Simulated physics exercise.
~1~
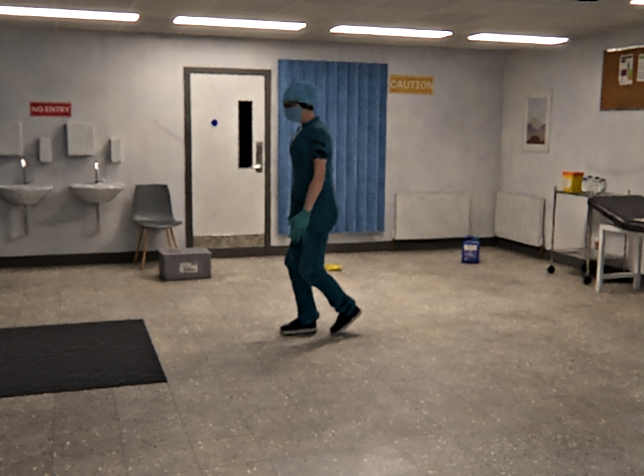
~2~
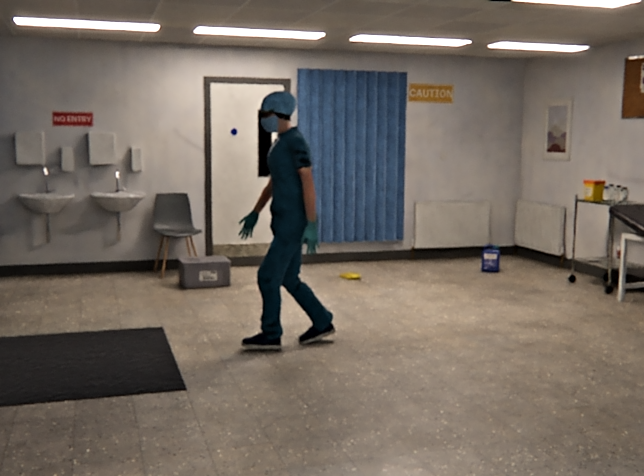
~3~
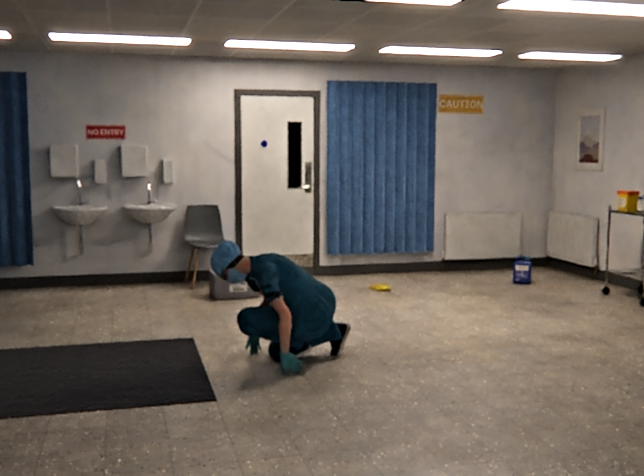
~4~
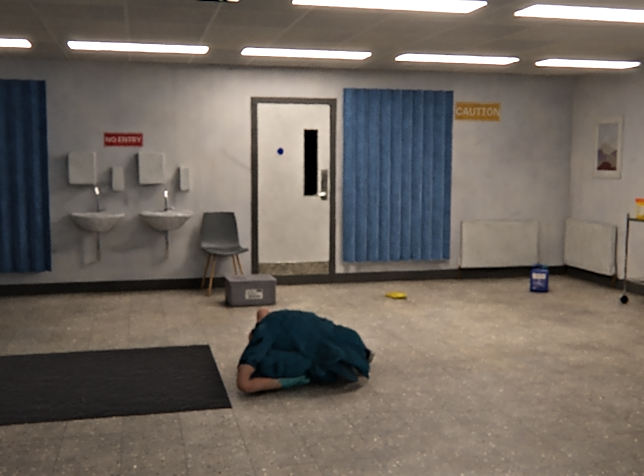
Person in teal scrubs walking left across a clinical room, crouching, then folding face-down on the floor short of a black mat.
